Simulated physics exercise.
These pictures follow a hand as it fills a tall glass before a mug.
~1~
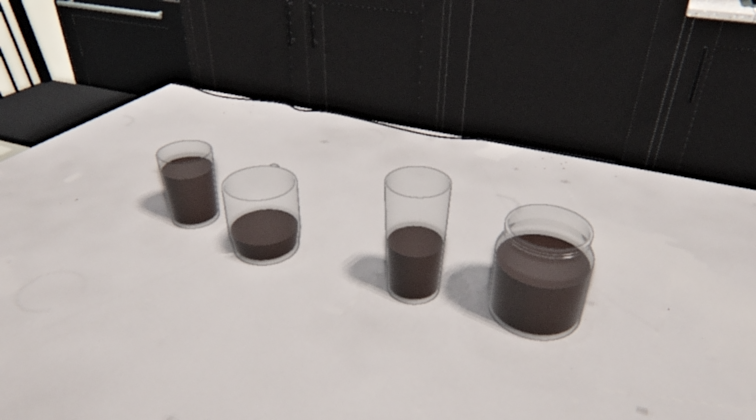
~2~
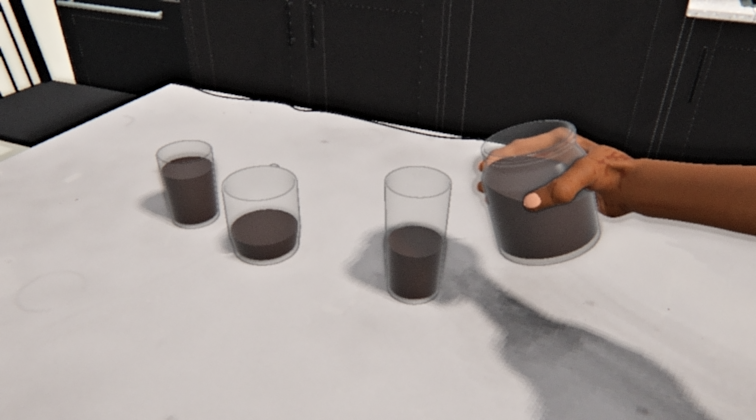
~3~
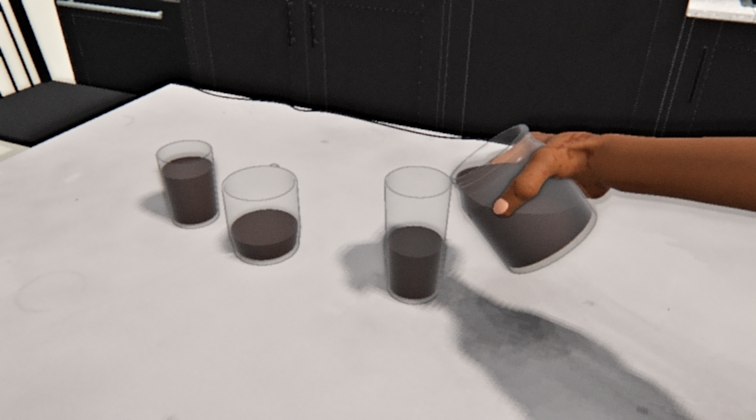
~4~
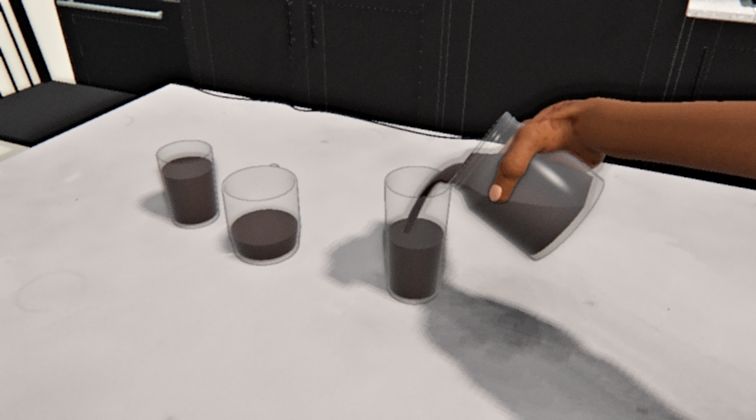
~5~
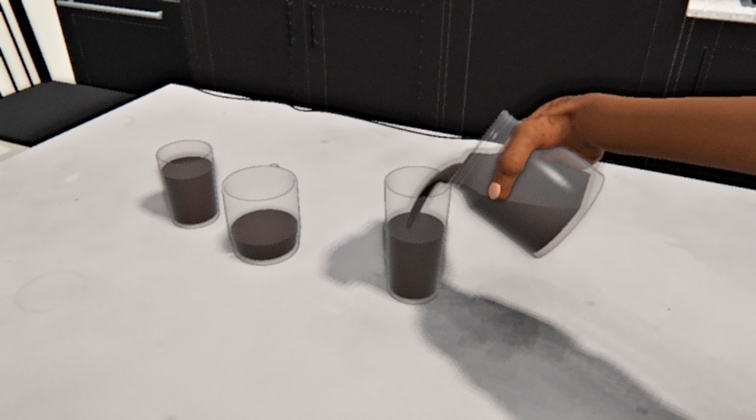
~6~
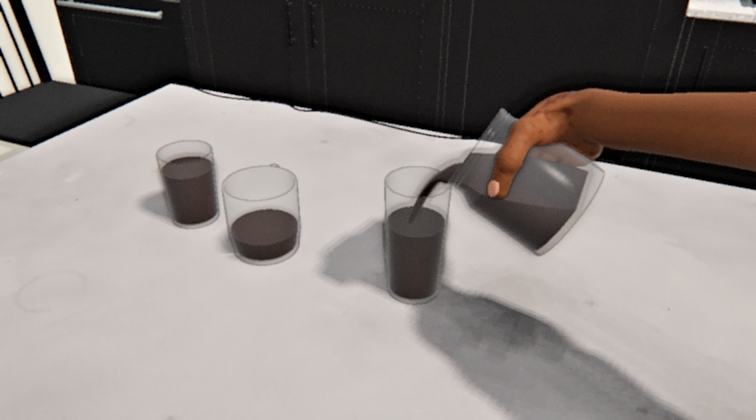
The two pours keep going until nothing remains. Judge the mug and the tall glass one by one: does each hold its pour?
The mug is going to contain the lot; the tall glass is going to pour over the edge.
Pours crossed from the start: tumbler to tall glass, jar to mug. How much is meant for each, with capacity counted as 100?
Respectively 90 and 120 percent.
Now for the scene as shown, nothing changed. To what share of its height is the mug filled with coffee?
Looks like roughly 70 percent to me.
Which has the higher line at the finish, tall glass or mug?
The level ends higher in the right one.
A moment on, the tall glass is full to the brim and overflowed.
When it is over, the mug is about two thirds full; the tall glass is full to the brim and overflowed.
